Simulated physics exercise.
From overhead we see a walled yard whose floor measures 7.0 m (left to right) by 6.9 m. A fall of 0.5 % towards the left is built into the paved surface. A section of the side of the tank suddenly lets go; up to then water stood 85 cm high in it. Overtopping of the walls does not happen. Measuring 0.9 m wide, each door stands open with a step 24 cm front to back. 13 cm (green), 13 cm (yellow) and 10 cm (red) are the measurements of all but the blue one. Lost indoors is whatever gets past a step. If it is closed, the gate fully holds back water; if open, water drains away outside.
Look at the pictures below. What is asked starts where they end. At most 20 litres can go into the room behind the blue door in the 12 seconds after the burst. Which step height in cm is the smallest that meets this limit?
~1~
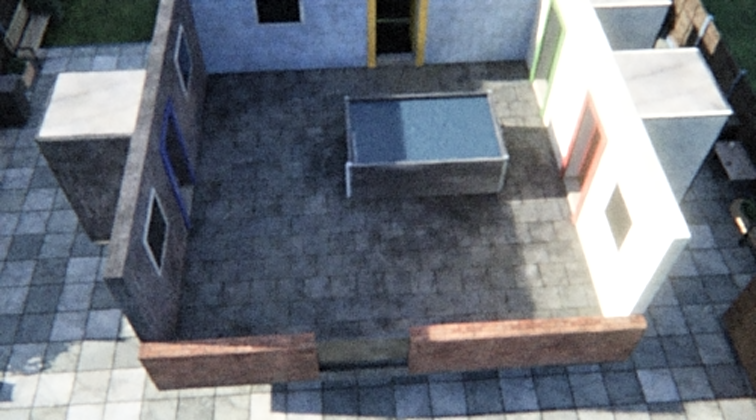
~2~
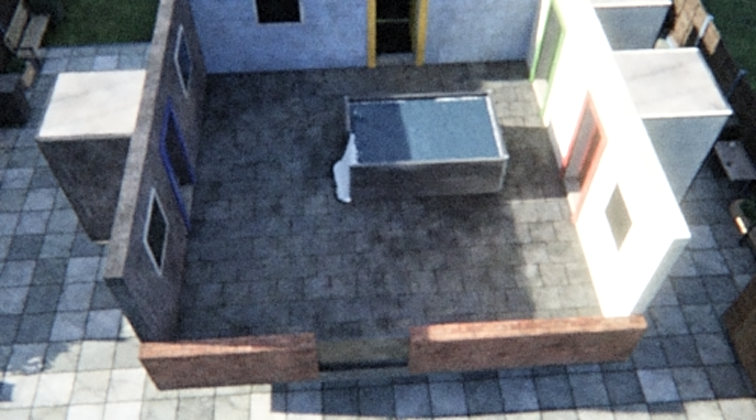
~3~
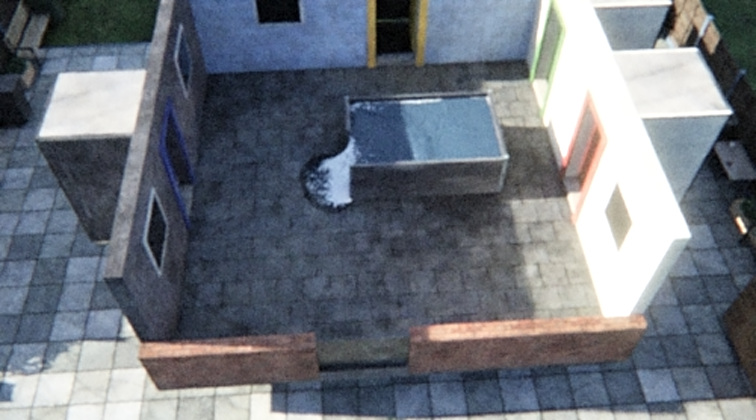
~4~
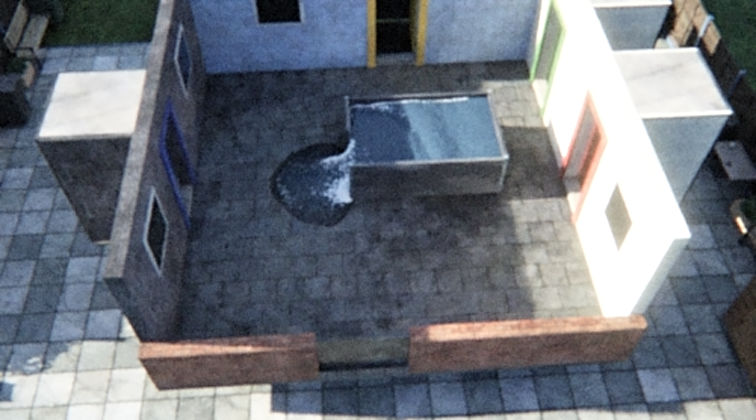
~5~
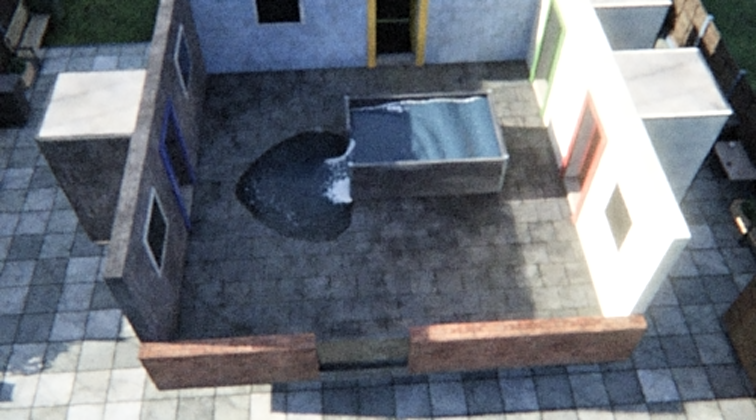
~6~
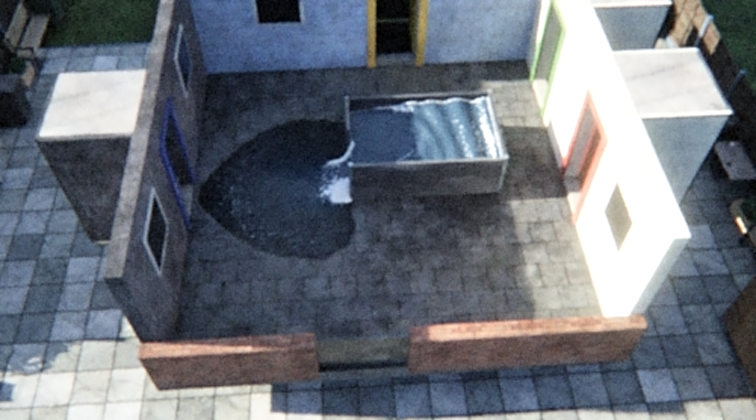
A height of roughly 30 cm.
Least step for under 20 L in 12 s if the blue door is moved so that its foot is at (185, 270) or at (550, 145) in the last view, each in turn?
You'd want roughly 20 cm there first, then roughly 9.0 cm.
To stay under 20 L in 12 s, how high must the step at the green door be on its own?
The green one would have to be about 6.0 cm high.
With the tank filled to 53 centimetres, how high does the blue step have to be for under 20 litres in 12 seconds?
It would take a step of about 17 cm.
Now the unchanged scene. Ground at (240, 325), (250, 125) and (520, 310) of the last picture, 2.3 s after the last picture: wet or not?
Listed order - soaked through, soaked through, unwetted.
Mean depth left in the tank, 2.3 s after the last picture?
Around 43 centimetres.
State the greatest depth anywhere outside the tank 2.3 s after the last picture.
Max depth: Near 34 cm.
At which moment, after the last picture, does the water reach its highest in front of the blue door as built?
Roughly 2.4 s.
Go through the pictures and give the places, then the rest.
The first frame shows the tank at (423, 130) is whole and still, 85 cm deep; the blue door at (179, 169) is dry.
In the second frame, water pours out at (352, 168) and has run 0.3 m, to (334, 175); about 10 cm deep outside, 85 cm at the back.
In the third frame, the front is at (306, 186), 0.9 m from the gap at (352, 170); 0.9 m2 of floor is wet, 85 cm left at the back.
In the fourth frame, the gap is at (352, 171), the front 1.4 m out at (277, 193); the back of the tank holds 85 cm.
In the fifth frame, water pours out at (352, 171) and has run 2.1 m, to (241, 195); about 6 cm deep outside, 84 cm at the back.
In the sixth frame, the front is at (205, 201), 2.7 m from the gap at (352, 171); 6.2 m2 of floor is wet, 79 cm left at the back; 0.3 m in a straight line remain to the blue door at (179, 169).
Then, 0.7 s after the last picture water covers 25 % of the floor, deepest (50 cm) near (347, 189); 14 cm at the blue door, 62 litres in over its 6 cm step.
Then, 2.3 s after the last picture water covers 35 % of the floor, deepest (34 cm) near (172, 367); 26 cm at the blue door, 341 litres in over its 6 cm step.
Then, 11.3 s after the last picture water covers 100 % of the floor, deepest (11 cm) near (503, 160); 9 cm at the blue door, 692 litres in over its 6 cm step.
At the blue door as built, the water peaked near 26 cm, 2.3 s after the last picture.
With a step of 25 cm, 65 litres would have come in within the 12 s; with 34 cm, 4 litres. So under 20 litres takes about 30 cm.
